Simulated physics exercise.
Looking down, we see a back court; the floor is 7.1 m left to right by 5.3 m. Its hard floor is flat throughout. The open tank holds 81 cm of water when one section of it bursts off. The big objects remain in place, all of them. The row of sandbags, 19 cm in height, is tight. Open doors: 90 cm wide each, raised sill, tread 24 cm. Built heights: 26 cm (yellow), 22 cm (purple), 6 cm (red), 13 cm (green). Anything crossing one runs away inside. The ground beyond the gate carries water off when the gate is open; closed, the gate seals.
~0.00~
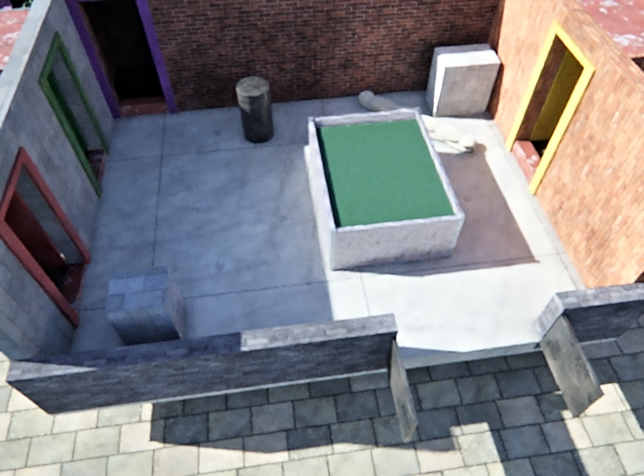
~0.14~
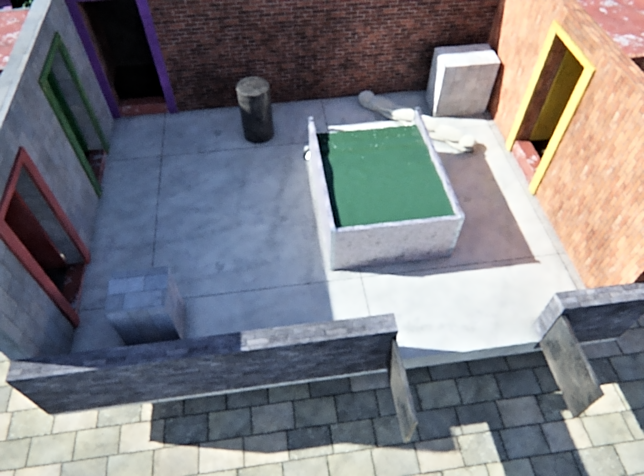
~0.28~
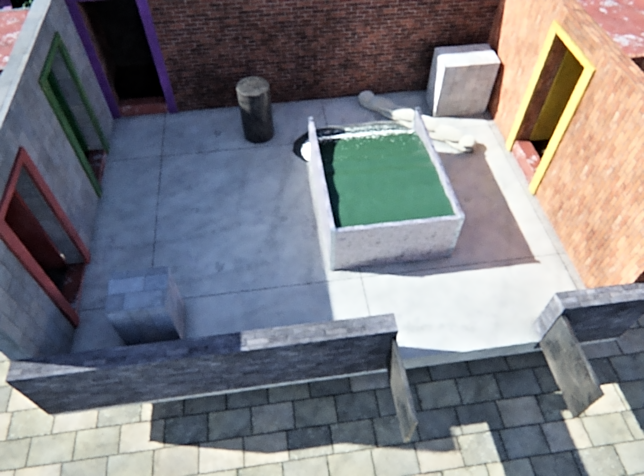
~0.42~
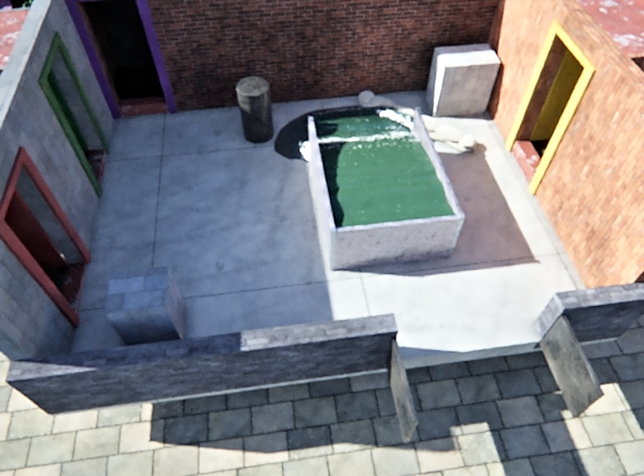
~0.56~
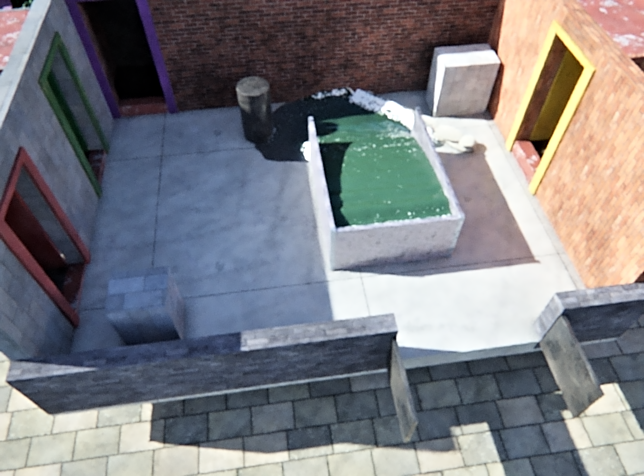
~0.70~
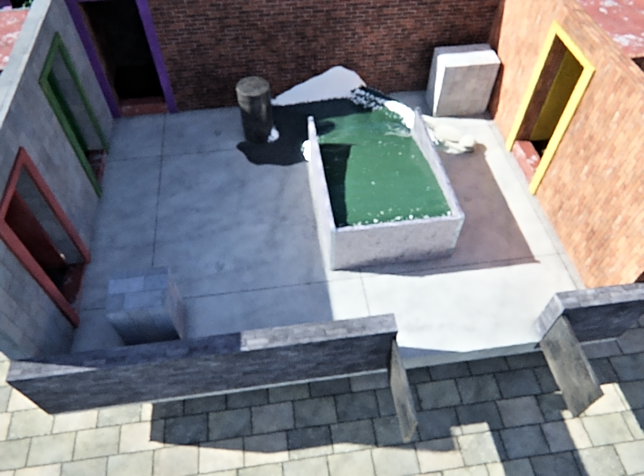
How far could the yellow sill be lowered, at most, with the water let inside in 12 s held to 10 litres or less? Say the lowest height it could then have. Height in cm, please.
It could then stand at about 8.5 cm.
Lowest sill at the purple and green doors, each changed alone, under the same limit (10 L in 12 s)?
Close to 23 cm (purple) and close to 21 cm (green).
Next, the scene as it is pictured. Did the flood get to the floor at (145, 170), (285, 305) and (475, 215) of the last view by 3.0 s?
One by one: Drenched, clear, drenched.
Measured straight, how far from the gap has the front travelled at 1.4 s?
3.8 m.
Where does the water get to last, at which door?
I'd say the red door.
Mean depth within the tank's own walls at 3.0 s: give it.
Around 18 cm on average.
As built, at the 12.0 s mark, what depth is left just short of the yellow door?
A ruler would read roughly 9.5 cm.
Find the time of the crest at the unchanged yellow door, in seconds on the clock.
Near 3.0 s.
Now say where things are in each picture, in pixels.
The first picture shows the open tank at (379, 168) is whole and still, 81 cm deep; the yellow door at (541, 123) is dry.
In the second picture, the front is at a hidden place, 0.3 m from the gap on the far side; 0.5 m2 of floor is wet, 81 cm left at the back.
In the third picture, the gap is on the far side, the front 0.8 m out at a hidden place; the back of the open tank holds 81 cm.
In the fourth picture, water pours out on the far side and has run 1.4 m, to (333, 110); about 14 cm deep outside, 80 cm at the back.
In the fifth picture, the gap is on the far side, the front 1.7 m out at (294, 102); the back of the open tank holds 73 cm.
In the sixth picture, the gap is on the far side, the front 1.9 m out at a hidden place; the back of the open tank holds 68 cm; the yellow door at (541, 123), 2.7 m from the gap, is still 1.4 m from the nearest water.
After 1.4 s water covers 25 % of the floor, deepest (60 cm) near (340, 100); it has not reached the yellow door.
After 3.0 s water covers 60 % of the floor, deepest (52 cm) near (473, 88); 11 cm at the yellow door, 0 litres in over its 26 cm sill.
After 12.0 s water covers 95 % of the floor, deepest (14 cm) near (119, 151); 10 cm at the yellow door, 0 litres in over its 26 cm sill.
At the yellow door as built, the water arrived by 2.4 s and peaked near 11 cm at 3.0 s.
Run again over the same 12 s with other heights there, 15 litres in over 7.5 cm, 4 litres over 10 cm. The limit of 10 litres is kept from about 8.5 cm up.
